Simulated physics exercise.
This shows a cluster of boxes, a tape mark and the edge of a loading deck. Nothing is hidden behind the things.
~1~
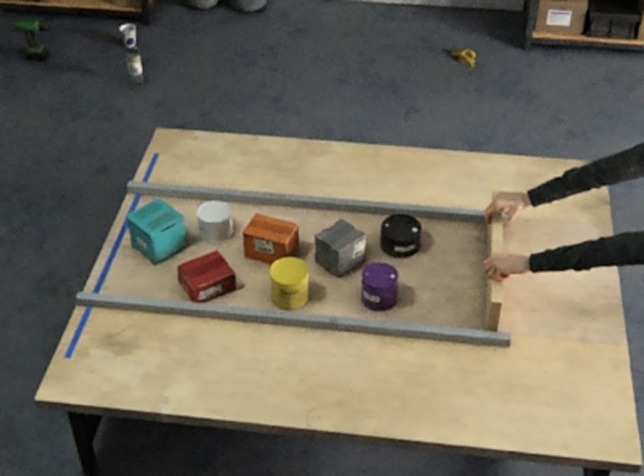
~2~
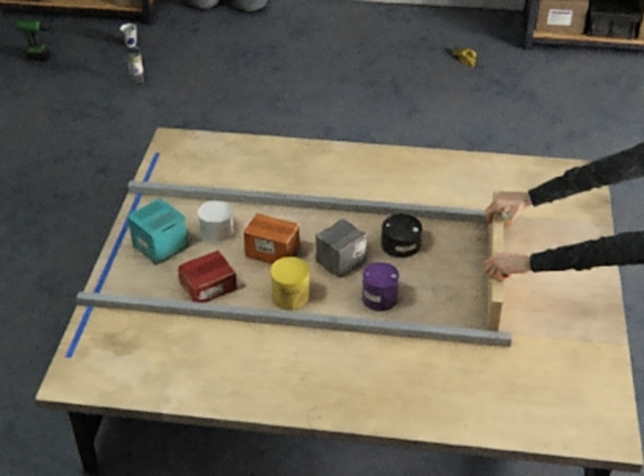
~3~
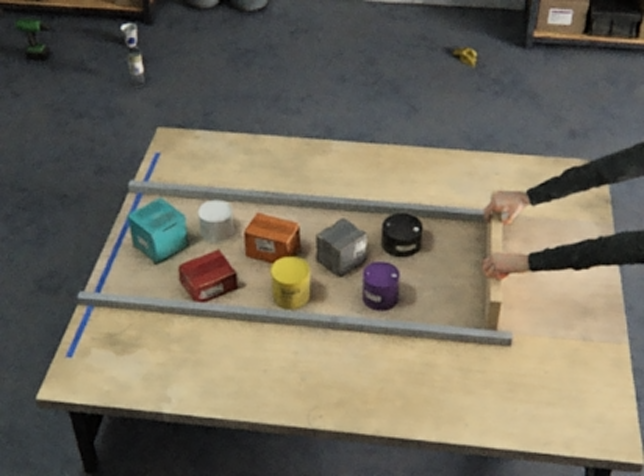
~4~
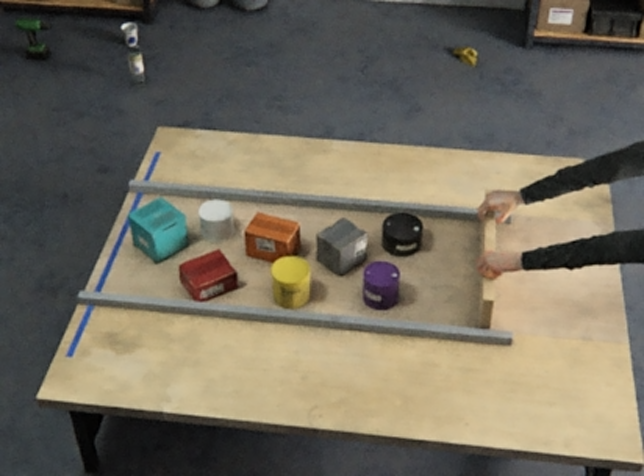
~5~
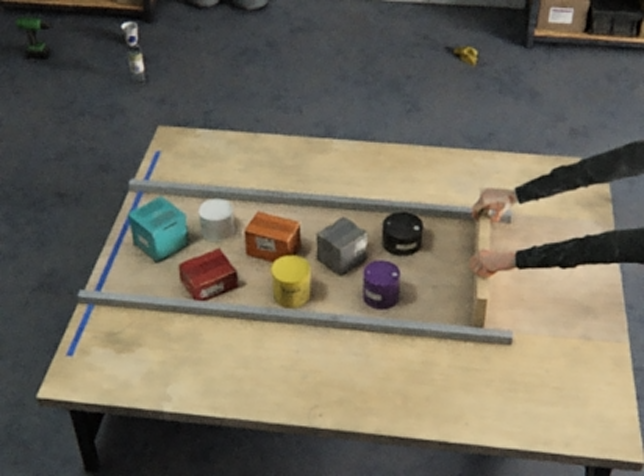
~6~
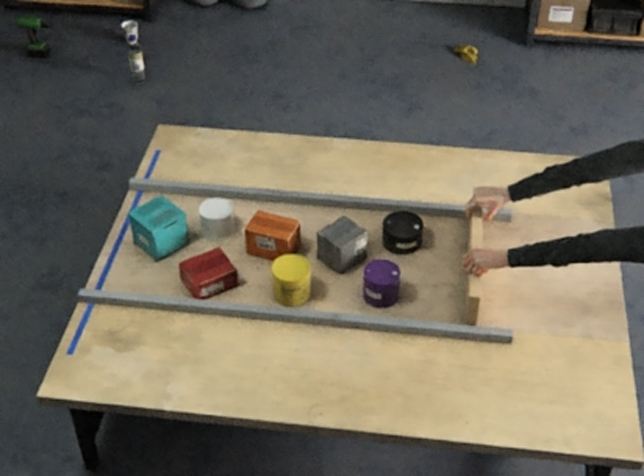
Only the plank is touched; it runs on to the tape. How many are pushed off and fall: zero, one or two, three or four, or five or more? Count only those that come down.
The number that fall off is five or more.
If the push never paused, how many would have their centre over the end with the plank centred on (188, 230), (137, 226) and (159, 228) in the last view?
Place by place, 1, 5 and 4.
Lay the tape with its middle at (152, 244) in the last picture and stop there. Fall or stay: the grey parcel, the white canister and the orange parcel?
The grey parcel stays on, the white canister tumbles off, the orange parcel falls.
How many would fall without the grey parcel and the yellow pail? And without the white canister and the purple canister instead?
The counts: 6 and 6.
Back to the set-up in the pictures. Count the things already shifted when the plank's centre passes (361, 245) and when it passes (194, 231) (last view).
3 and 8.
Soon after, none off yet; turquoise tote at rest near (159, 229); white canister at rest near (217, 219); red parcel at rest near (208, 274).
Then, none off yet; turquoise tote moved about its own width near (125, 227); white canister moved about its own width near (187, 213); red parcel moved about its own width near (147, 265).
At rest, the number that fall off is five or more; fallen, black canister, purple canister, grey parcel, yellow pail, orange parcel, red parcel, white canister and turquoise tote.
